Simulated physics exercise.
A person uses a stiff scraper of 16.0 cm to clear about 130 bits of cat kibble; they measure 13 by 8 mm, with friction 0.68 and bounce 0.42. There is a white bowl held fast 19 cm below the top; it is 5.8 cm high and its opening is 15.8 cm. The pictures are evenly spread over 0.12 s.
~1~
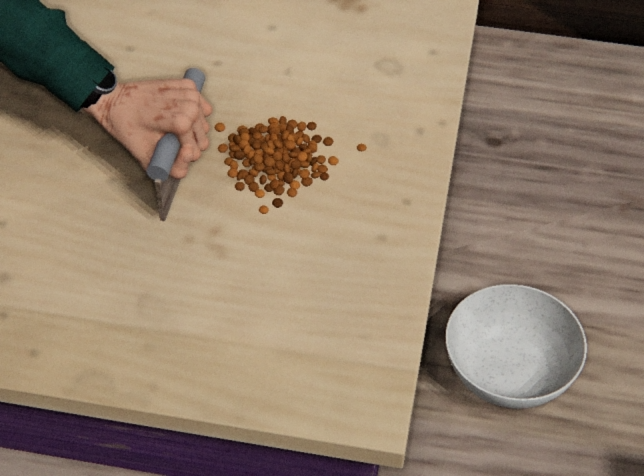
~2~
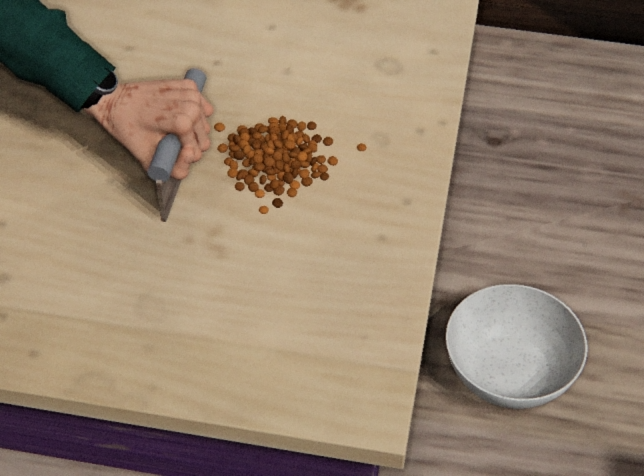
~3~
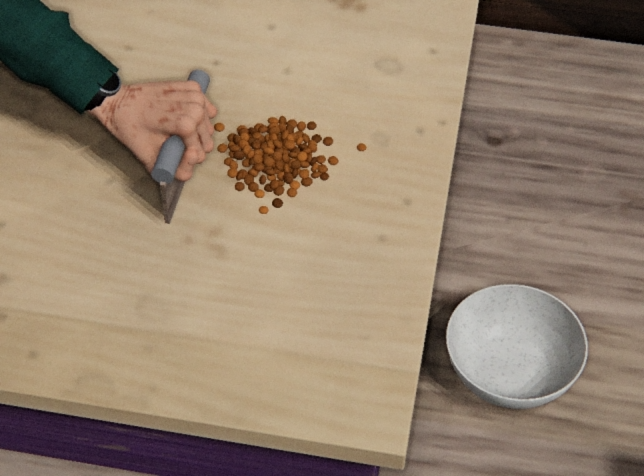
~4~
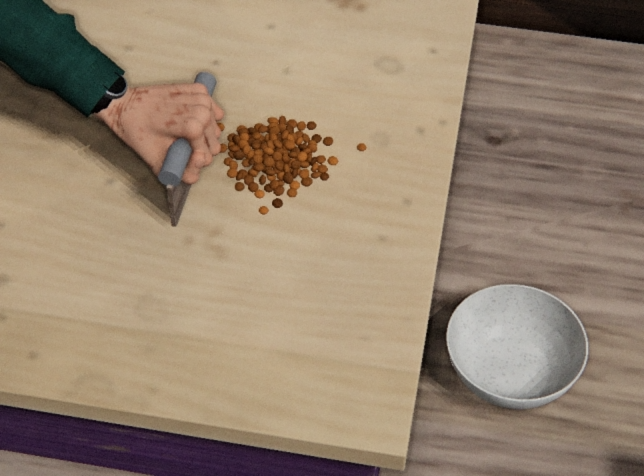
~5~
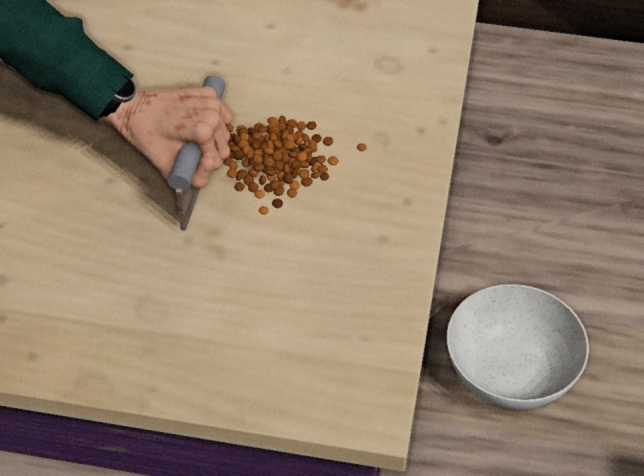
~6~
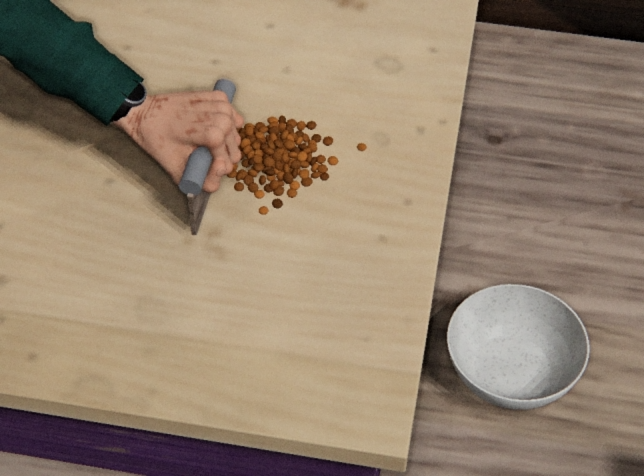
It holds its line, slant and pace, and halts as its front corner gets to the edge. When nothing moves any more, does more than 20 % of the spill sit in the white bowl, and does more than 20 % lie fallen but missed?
White bowl: More; missed: Not more.
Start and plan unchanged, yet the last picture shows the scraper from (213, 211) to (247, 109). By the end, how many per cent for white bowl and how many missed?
The white bowl gets 40 % and 10 % misses.
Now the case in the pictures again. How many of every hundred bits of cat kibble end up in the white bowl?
It comes to around 45 percent.
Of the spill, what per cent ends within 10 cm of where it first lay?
Some 40 per cent.
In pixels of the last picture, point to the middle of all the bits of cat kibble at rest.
Centre: Close to (425, 186).
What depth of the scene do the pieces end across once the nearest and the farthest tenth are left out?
It spans some 20 centimetres.
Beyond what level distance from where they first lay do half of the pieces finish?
16 cm.
Then, 0.25 s after the last picture, scraper 18 cm from its start, spill 14 cm wide; still on top 100 %.
Then, 0.50 s after the last picture, scraper 31 cm from its start, spill 18 cm wide; off the edge, not caught 30 %, still on top 70 %.
Then, 0.71 s after the last picture, scraper 31 cm from its start, spill 21 cm wide; white bowl 45 %, off the edge, not caught 5 %, still on top 50 %.
In the end, white bowl 45 %, fallen but missed 5 %, still on top 50 %.
